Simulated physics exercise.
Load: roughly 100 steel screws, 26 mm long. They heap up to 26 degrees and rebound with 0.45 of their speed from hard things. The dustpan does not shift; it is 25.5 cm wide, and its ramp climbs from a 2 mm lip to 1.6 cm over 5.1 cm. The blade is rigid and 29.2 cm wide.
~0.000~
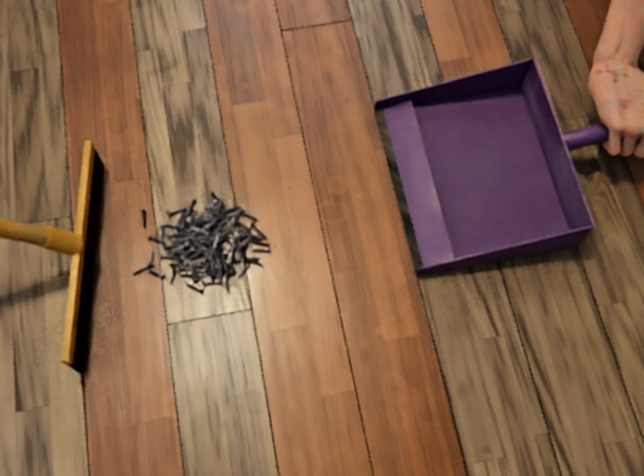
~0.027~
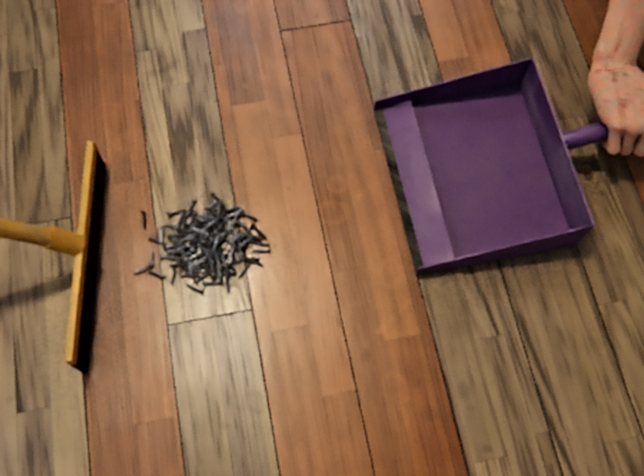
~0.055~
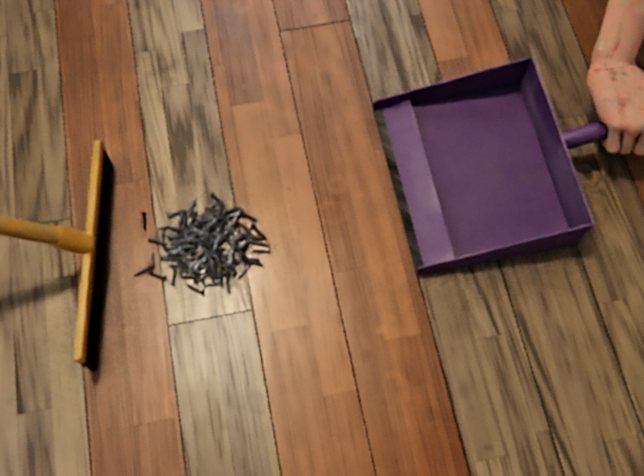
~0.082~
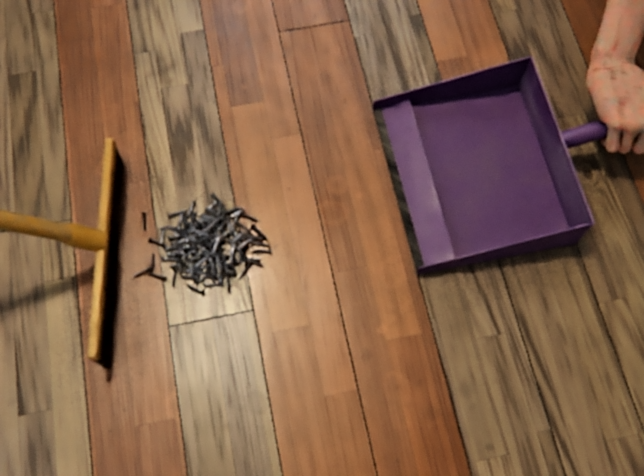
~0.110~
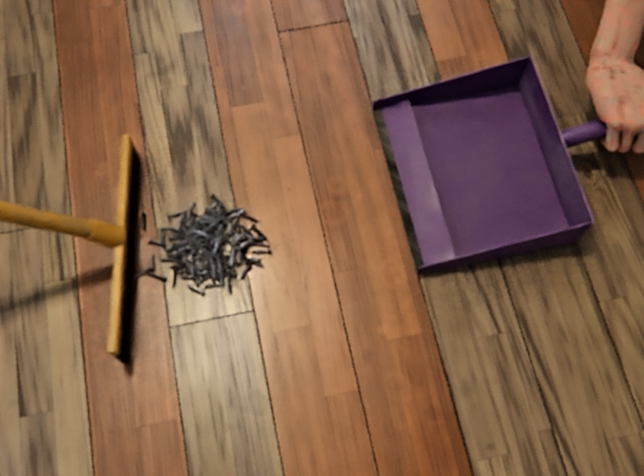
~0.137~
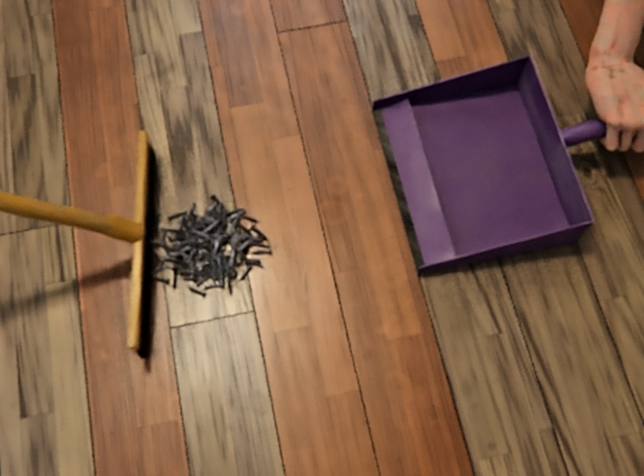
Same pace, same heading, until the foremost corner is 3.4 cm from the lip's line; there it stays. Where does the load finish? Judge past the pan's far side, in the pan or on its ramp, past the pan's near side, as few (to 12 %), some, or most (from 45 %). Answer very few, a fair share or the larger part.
Far side: Very few, pan: A fair share, near side: Very few.
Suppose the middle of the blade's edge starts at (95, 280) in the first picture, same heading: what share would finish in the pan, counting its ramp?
About 25 per cent.
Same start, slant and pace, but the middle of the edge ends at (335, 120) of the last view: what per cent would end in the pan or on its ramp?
Some 5 per cent.
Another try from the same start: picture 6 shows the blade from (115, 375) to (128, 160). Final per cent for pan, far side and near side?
Pan 5, far 0, near 45.
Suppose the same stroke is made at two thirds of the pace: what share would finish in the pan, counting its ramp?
It would be near 5 per cent.
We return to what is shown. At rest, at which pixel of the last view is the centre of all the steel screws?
At about (394, 207).
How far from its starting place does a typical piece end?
Roughly 26 cm.
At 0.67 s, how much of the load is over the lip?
Near 30 per cent so far.
After 0.31 s, middle of the blade 19 cm from the lip; 0 % over the lip, far side 0 %, near side 0 %.
Then, at 0.42 s, middle of the blade 10 cm from the lip; 0 % over the lip, far side 0 %, near side 5 %.
After 0.67 s, middle of the blade 6 cm from the lip; 30 % over the lip, far side 0 %, near side 5 %.
At rest (1.2 s), far side 0 %, pan 25 %, near side 5 %, in front of the lip or behind the blade 75 %.
